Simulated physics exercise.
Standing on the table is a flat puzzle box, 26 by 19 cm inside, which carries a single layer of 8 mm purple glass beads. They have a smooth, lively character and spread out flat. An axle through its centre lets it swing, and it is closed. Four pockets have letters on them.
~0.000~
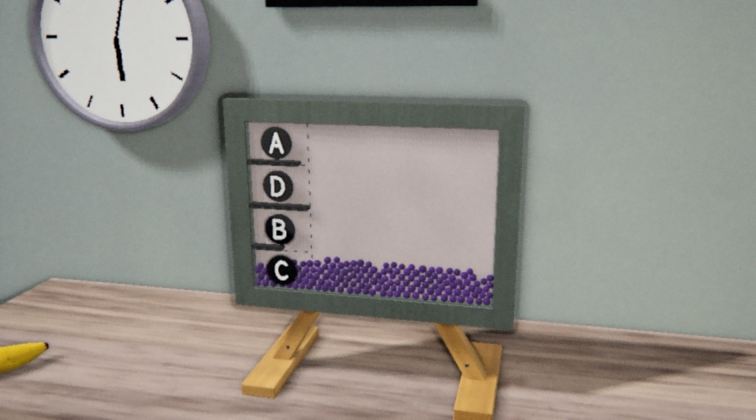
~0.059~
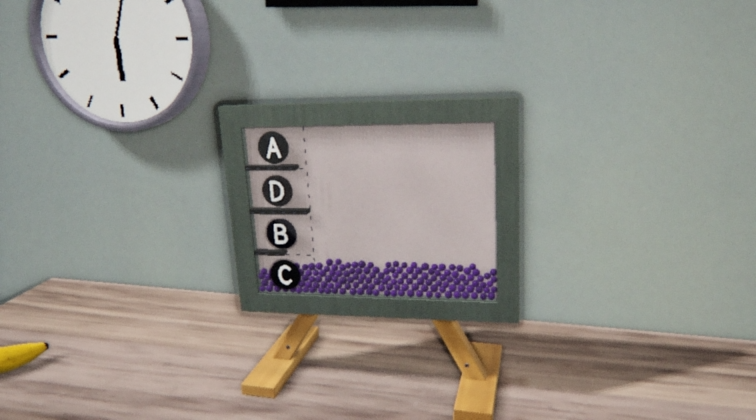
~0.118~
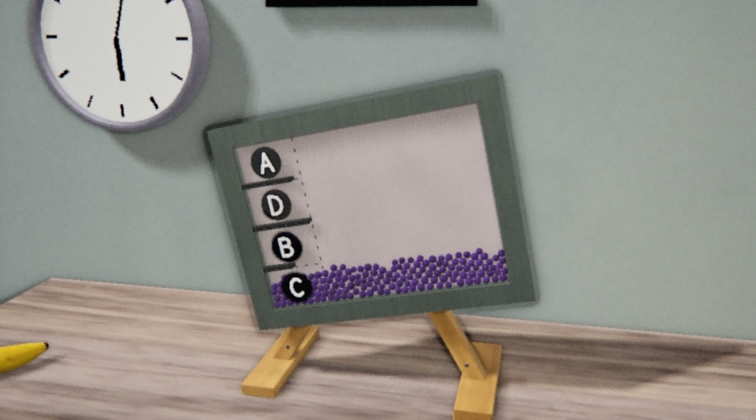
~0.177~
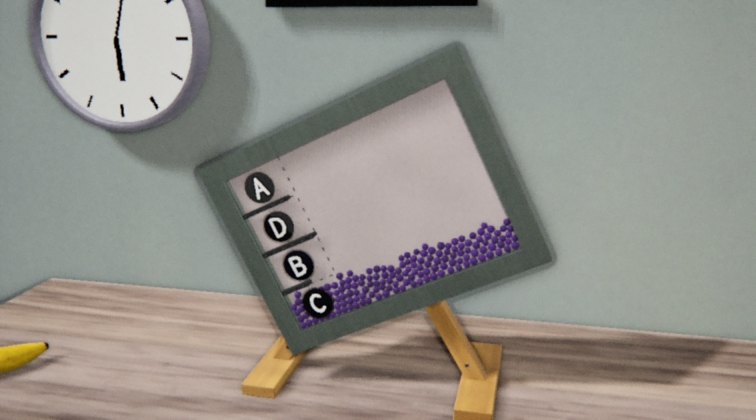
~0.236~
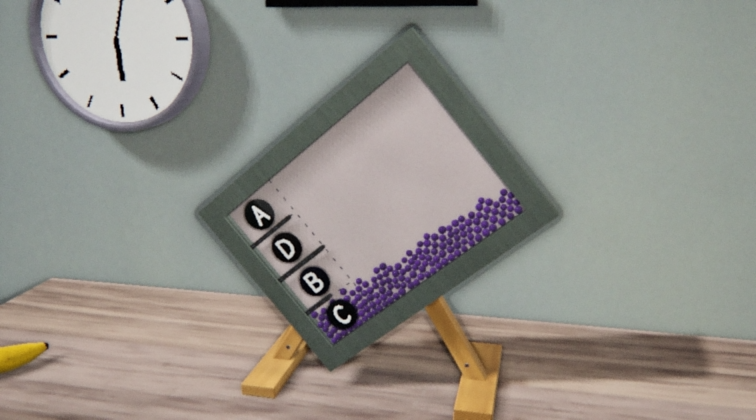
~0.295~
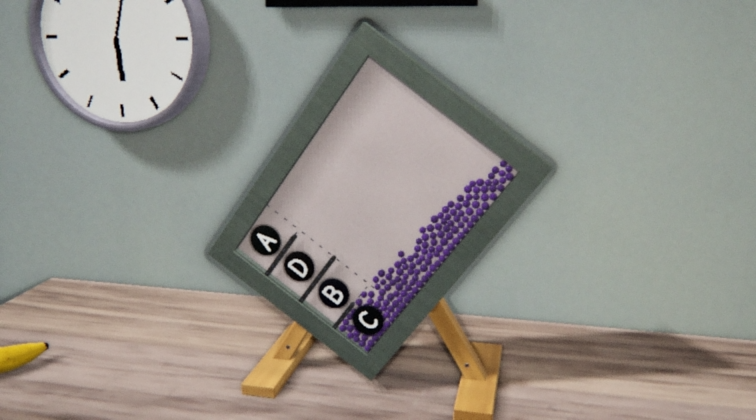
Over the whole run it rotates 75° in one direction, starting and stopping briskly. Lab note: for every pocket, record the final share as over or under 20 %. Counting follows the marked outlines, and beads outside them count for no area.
Recorded: Pocket A under, pocket B over, pocket C over, pocket D under.
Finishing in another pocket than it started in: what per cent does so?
I'd guess roughly 45 percent, give or take.
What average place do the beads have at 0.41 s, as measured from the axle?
About 6 cm right and 5 cm below.
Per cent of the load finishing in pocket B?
About 30 %.
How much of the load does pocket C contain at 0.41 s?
Share: Near 35 %.
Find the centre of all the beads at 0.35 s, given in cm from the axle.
Roughly 6 centimetres to the right and 5 centimetres below.
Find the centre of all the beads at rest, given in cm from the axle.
The middle sits around 3 cm right of it and 9 cm below it.
After 0.35 s, it stands 66° anticlockwise; the beads' middle is 6 cm right of and 5 cm below the centre; B 5 %, C 30 %.
After 0.41 s, it stands 73° anticlockwise; the beads' middle is 6 cm right of and 5 cm below the centre; B 5 %, C 35 %.
After 0.45 s, it stands 75° anticlockwise; the beads' middle is 5 cm right of and 6 cm below the centre; B 5 %, C 35 %.
Settled by 1.6 s, it stands 75° anticlockwise; A 0 %, B 30 %, C 35 %, D 0 %, elsewhere 35 %.
